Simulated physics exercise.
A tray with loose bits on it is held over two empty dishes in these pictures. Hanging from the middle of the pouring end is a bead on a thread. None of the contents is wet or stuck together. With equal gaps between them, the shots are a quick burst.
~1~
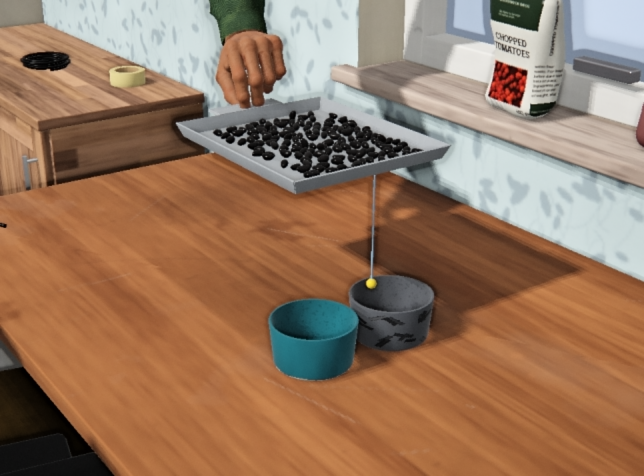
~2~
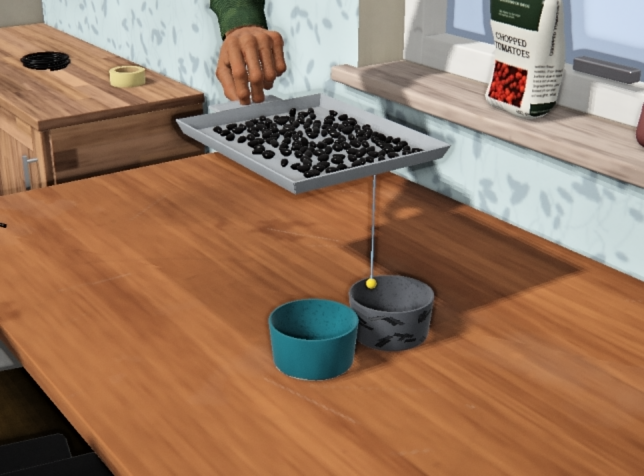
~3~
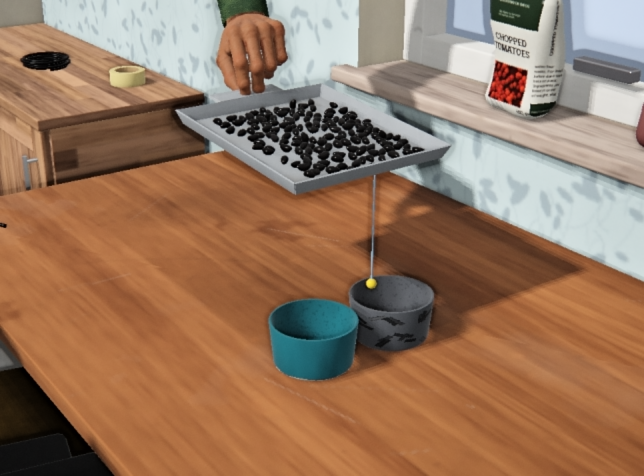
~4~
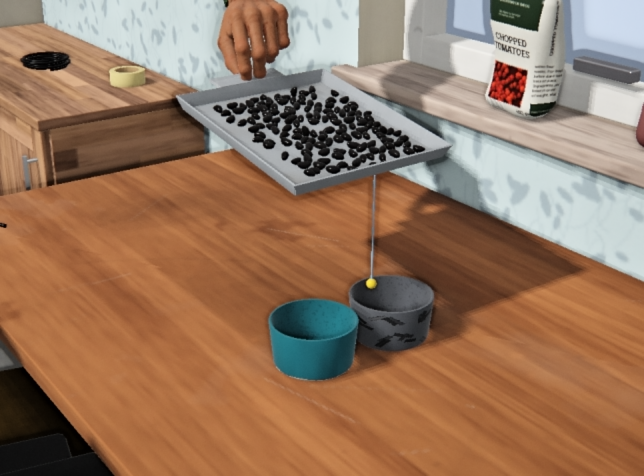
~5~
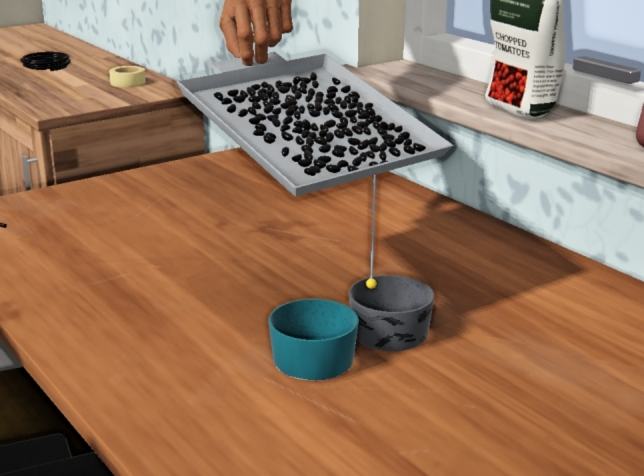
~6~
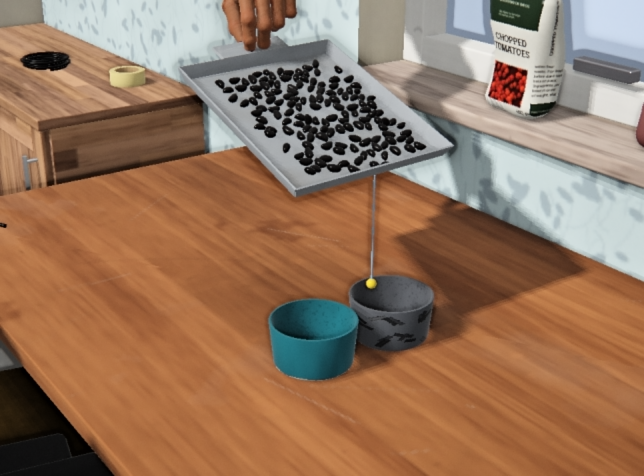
On a wooden counter in a kitchen, a hand held a gray tray of black beans above a teal dish and a gray one, then gradually raised its far end until the tray clearly sloped.
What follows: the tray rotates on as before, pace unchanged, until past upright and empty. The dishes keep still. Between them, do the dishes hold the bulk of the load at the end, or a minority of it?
They hold a minority.
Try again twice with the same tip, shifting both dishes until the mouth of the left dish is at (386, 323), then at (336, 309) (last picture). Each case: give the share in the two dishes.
About 60 and 30 per cent respectively.
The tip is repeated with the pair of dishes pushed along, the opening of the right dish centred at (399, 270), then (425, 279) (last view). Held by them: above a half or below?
In order, they'd catch a minor share, and next a minor share.
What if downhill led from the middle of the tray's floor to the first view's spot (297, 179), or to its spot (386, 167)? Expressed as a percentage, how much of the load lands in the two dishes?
In order: About 80, then 30 percent.
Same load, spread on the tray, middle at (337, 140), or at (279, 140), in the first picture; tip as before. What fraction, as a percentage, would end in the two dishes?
Roughly 40 per cent, then roughly 40 per cent.
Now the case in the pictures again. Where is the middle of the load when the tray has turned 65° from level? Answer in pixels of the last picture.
(364, 160).
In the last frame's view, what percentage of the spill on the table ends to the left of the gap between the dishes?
Around 10 per cent, I reckon.
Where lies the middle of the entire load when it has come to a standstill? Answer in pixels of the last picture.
Roughly at pixel (385, 371).
Soon, tray tipped steeply; most on the tray; a small part in the air.
A while on, tray tipped past a quarter turn; about a quarter in the left dish; a small part in the right dish; about half outside both; about a quarter in the air.
Towards the end, tray tipped past a quarter turn; about a quarter in the left dish; a small part in the right dish; about two thirds outside both.
Finally, tray tipped past a quarter turn; about a quarter in the left dish; a small part in the right dish; about two thirds outside both.
